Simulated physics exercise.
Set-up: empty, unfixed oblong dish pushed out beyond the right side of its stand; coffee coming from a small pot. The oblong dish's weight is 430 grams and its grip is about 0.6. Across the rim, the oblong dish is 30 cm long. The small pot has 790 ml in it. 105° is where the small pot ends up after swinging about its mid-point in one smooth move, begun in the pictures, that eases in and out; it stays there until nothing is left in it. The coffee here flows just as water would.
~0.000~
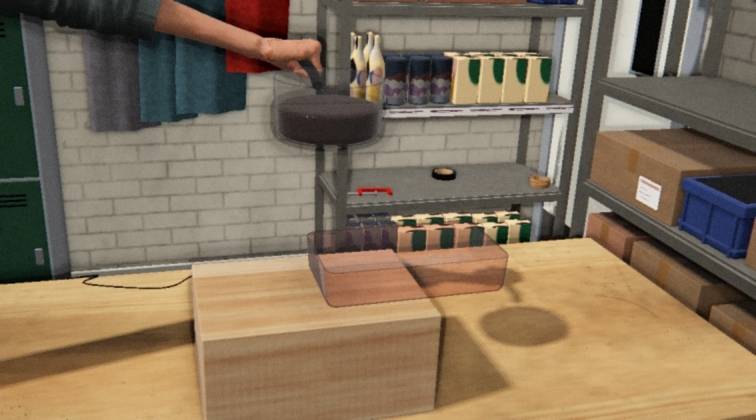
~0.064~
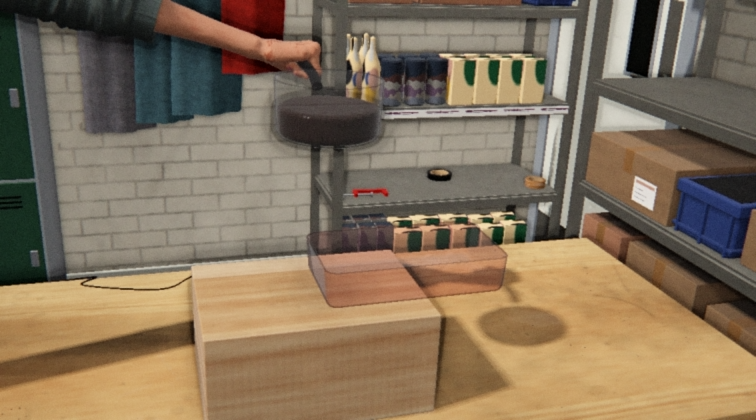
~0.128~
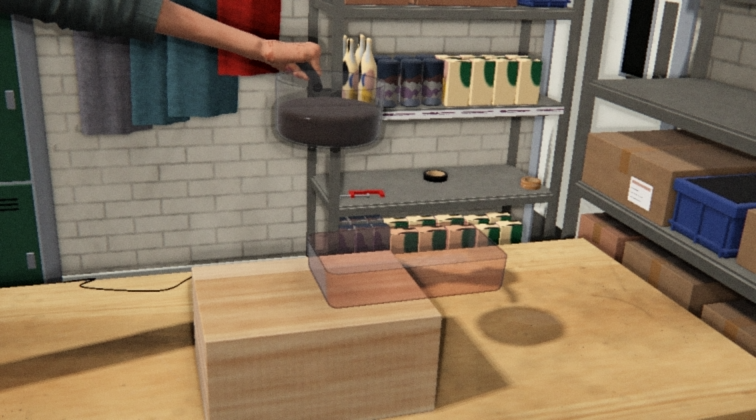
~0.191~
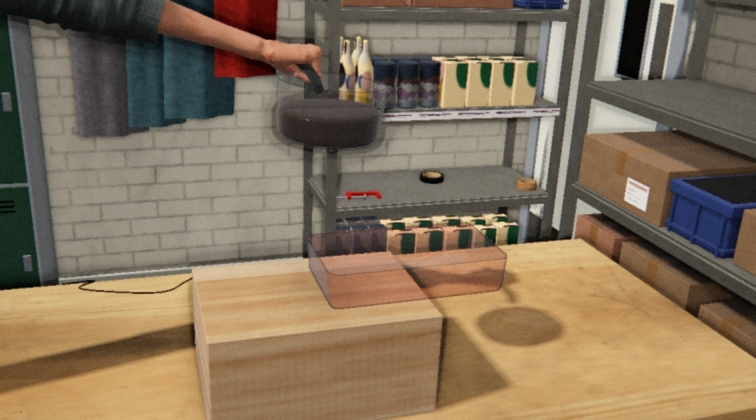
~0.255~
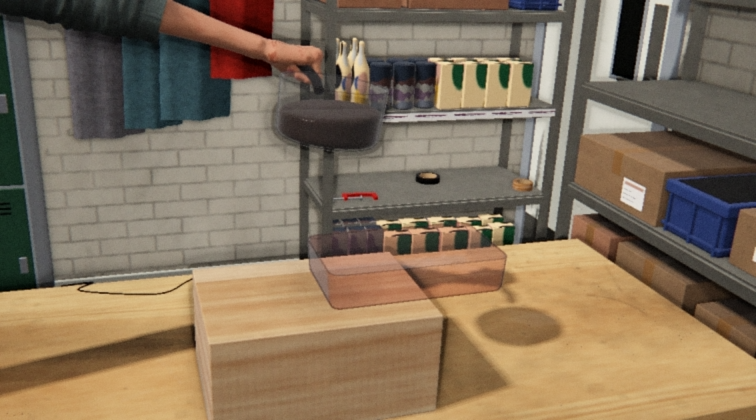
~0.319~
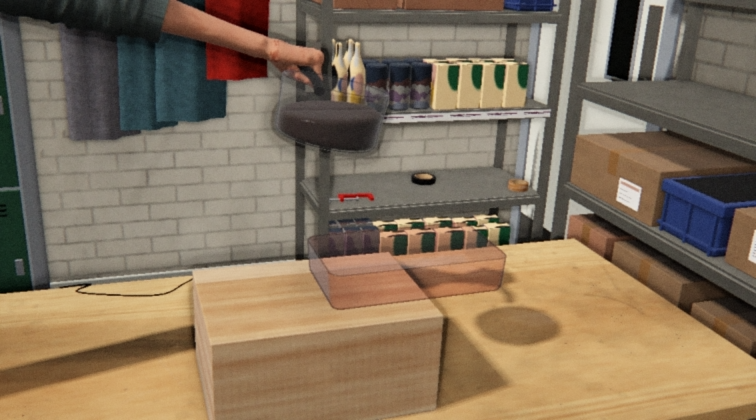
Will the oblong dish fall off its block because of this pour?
Yes.
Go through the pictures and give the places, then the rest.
Tilt 0°; pouring edge (381, 78); surface from (277, 106) to (377, 104); the oblong dish's rim runs from (316, 253) to (490, 239); the block's edge is at (438, 316), in the first frame.
Tilt 0°; pouring edge (381, 80); surface from (277, 107) to (377, 105), in the second frame.
Tilt 2°; pouring edge (382, 82); surface from (278, 108) to (377, 106), in the third frame.
Tilt 4°; pouring edge (383, 86); surface from (279, 109) to (377, 108), in the fourth frame.
Tilt 7°; pouring edge (384, 89); surface from (279, 111) to (378, 109), in the fifth frame.
Tilt 11°; pouring edge (385, 94); surface from (279, 112) to (378, 110), in the sixth frame.
After 0.83 s the tilt is 60° and 78 per cent is still to pour; the oblong dish lies level with 0 per cent in it.
After 1.21 s the tilt is 94° and 20 per cent is still to pour; the oblong dish leans 20° with 50 per cent in it.
After 1.60 s the tilt is 105° and 1 per cent is still to pour; the oblong dish leans 90° with 5 per cent in it.
After 2.03 s the tilt is 105° and 0 per cent is still to pour; the oblong dish leans 80° with 0 per cent in it.
In the end the oblong dish leans 71° with 0 per cent in it.
